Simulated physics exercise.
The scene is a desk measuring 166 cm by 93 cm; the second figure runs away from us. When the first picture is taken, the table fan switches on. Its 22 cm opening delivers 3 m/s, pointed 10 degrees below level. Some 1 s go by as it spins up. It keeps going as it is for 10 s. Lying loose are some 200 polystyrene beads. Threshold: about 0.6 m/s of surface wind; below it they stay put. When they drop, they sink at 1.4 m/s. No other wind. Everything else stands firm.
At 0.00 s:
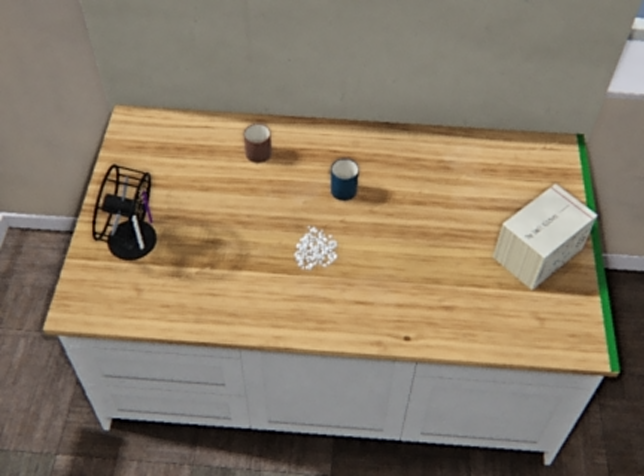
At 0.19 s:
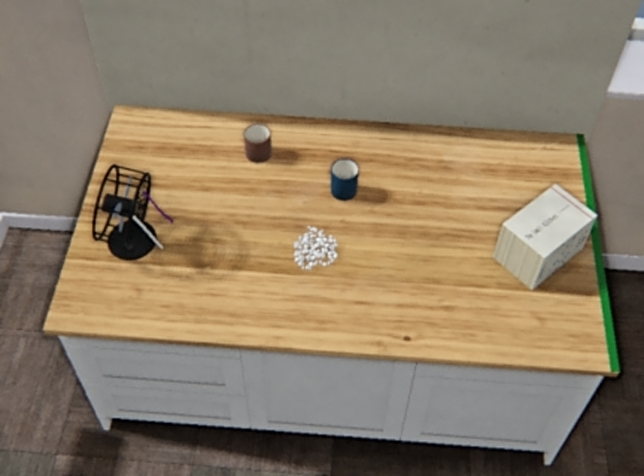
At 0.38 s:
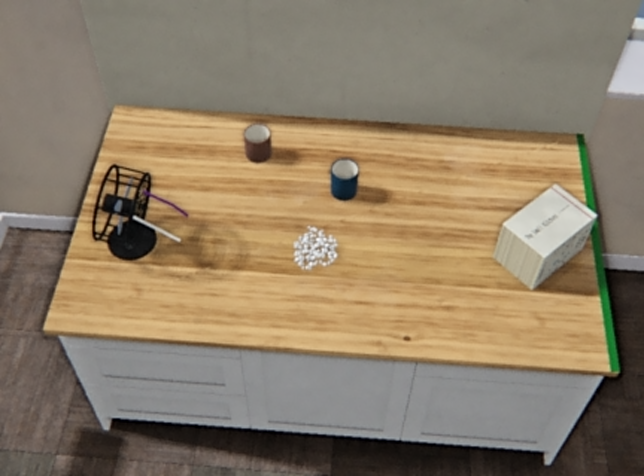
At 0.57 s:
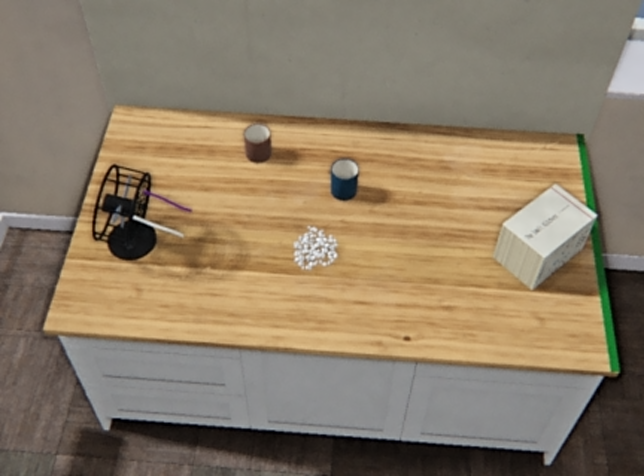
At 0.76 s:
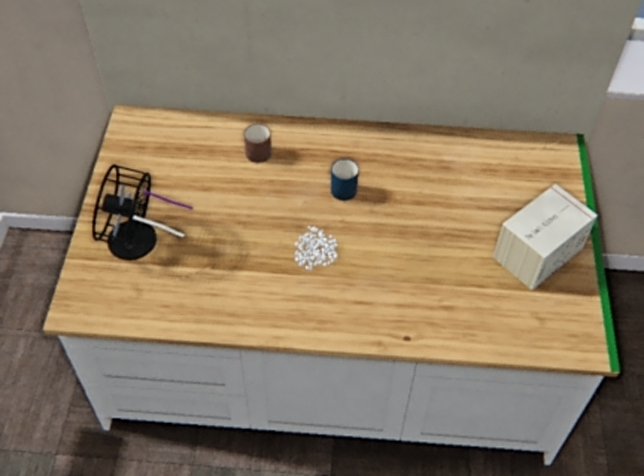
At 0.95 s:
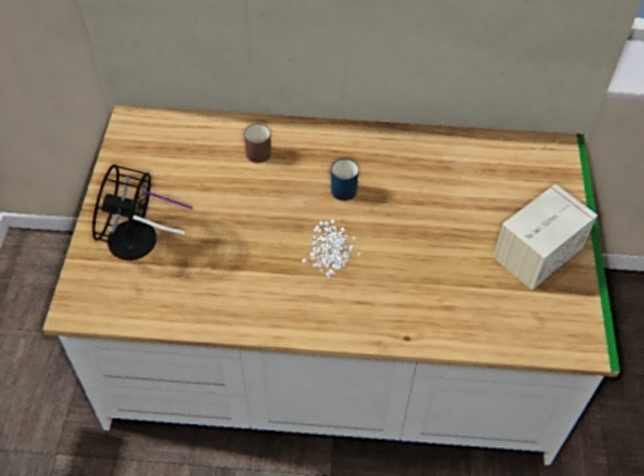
Ribbons on a black table fan at the left lifted and streamed out to the right, then the small pile of white beads on the wooden desk, still until then, spread slightly rightward.
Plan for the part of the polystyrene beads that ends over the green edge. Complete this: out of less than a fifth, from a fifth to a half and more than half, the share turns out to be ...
The share turns out to be above one half.
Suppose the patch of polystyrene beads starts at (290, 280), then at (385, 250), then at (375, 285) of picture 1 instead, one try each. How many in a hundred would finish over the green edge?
First try near 10 %, second near 80 %, third near 40 %.
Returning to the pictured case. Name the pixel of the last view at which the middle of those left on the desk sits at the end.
Centre point: About (471, 167).
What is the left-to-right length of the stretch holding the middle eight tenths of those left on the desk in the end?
Looks like some 60 cm to me.
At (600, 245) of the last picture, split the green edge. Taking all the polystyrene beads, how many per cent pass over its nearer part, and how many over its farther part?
Some 25 % nearer, 40 % farther.
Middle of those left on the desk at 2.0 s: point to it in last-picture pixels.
About (483, 165).
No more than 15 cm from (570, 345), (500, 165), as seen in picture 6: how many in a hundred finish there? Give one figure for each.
0 %, 10 %.
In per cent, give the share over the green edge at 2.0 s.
I'd put it at some 50 %.
After 2.0 s, 50 % are over the green edge; the middle of those still in play is near (483, 165); 42 % have settled or left.
After 3.2 s, 57 % are over the green edge; the middle of those still in play is near (474, 167); 63 % have settled or left.
After 5.5 s, 60 % are over the green edge; the middle of those still in play is near (474, 167); 68 % have settled or left.
After 10.0 s, at the end, 66 % are over the green edge; the middle of those still in play is near (471, 167).
